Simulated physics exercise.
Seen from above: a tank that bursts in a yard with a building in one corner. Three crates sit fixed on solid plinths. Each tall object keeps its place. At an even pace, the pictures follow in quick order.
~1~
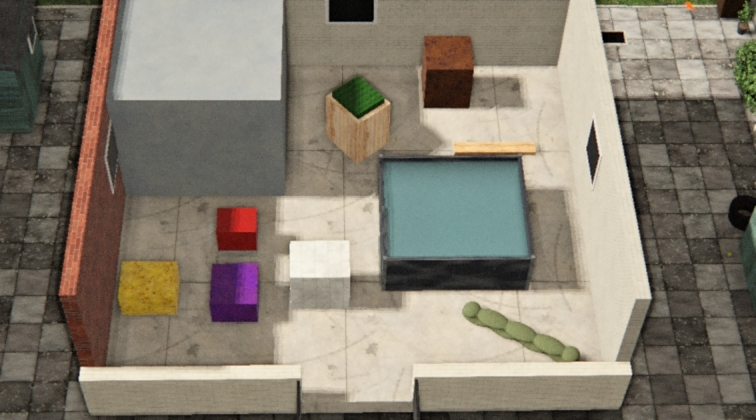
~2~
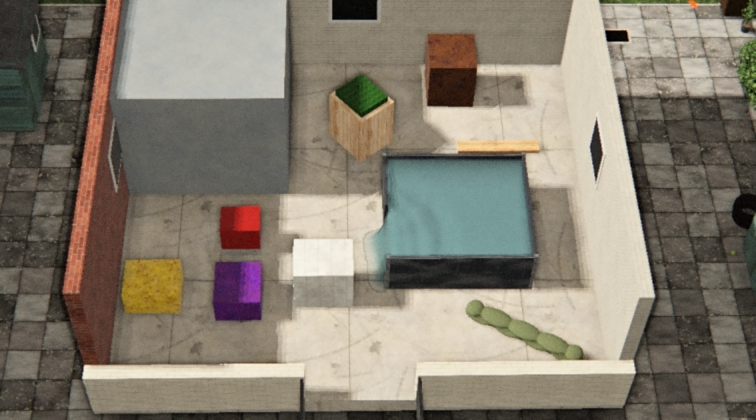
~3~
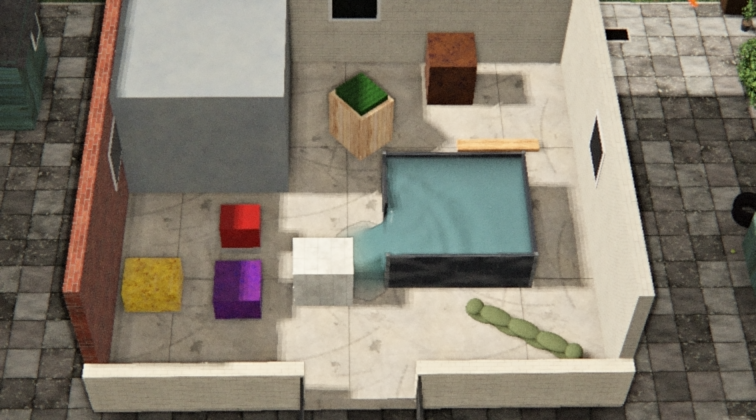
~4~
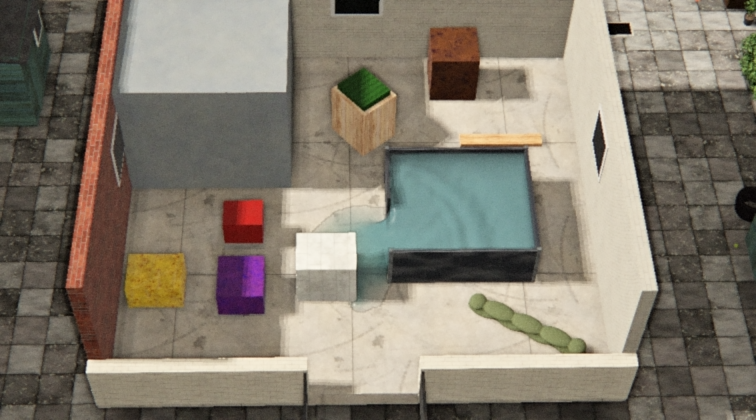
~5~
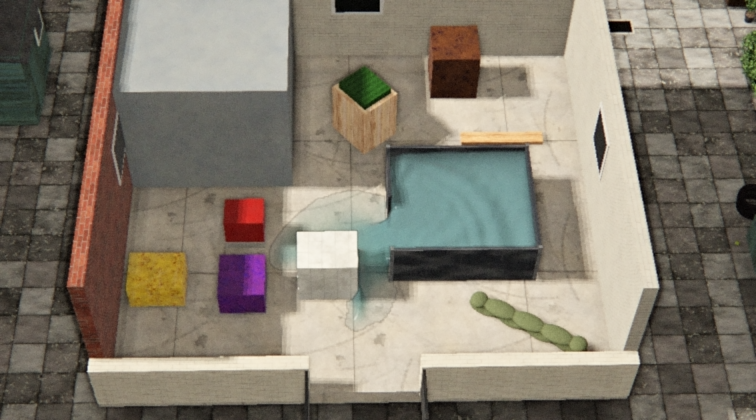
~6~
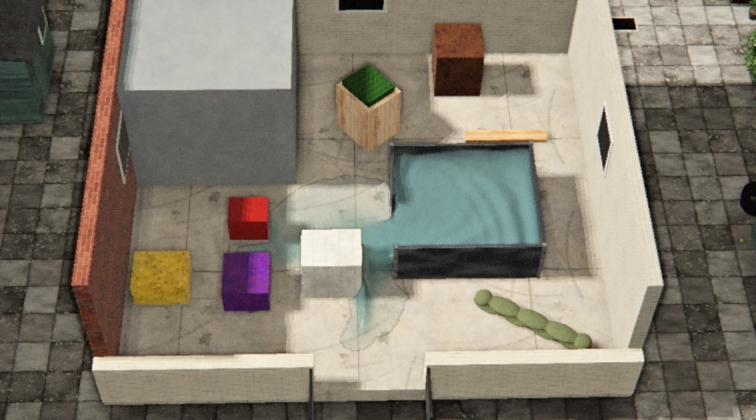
Water pouring from a gap in the tank's left side, flowing around a white block and spreading across the walled yard floor.
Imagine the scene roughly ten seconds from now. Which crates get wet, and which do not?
Outcome: The purple crate is flooded, the yellow crate is flooded, the red crate is flooded.
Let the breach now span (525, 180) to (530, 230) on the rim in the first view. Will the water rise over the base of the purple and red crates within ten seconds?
Note: Purple one is overtopped; red one is left dry.
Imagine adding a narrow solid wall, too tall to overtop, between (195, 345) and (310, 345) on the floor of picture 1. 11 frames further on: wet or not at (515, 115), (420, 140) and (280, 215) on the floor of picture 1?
Outcome by spot, in order - unwatered, unwatered, watered.
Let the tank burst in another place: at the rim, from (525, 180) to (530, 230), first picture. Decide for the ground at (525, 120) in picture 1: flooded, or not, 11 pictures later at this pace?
Status of the point: Soaked.
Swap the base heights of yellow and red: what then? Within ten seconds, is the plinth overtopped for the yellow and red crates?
Yellow crate is topped, red crate is soaked.
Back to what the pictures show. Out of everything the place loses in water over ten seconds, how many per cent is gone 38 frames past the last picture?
By my reckoning, 65 %.
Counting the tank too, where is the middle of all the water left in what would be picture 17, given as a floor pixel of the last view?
It is around (399, 232).
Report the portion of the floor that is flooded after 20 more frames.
My best guess is some 50 %.
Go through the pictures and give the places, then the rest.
The first picture shows the water tank at (455, 209) is whole and still.
In the second picture, water pours out at (388, 250) and has run to (374, 234).
In the third picture, the front is at a hidden place, out from the gap at (388, 251).
In the fourth picture, water pours out at (391, 247) and has run to a hidden place.
In the fifth picture, water pours out at (392, 245) and has run to (274, 260).
In the sixth picture, water pours out at (396, 242) and has run to a hidden place.
A moment on, water covers 25 % of the floor; the purple crate water round its plinth, the yellow crate water round its plinth, the red crate water round its plinth.
Next, water covers 40 % of the floor; the purple crate water round its plinth, the yellow crate water round its plinth, the red crate water round its plinth.
Then, water covers 50 % of the floor; the purple crate water round its plinth, the yellow crate water round its plinth, the red crate water round its plinth.
Later, water covers 75 % of the floor; the purple crate water round its plinth, the yellow crate water round its plinth, the red crate water round its plinth.
In the end, water covers 90 % of the floor; the purple crate was topped, the yellow crate was topped, the red crate was topped.
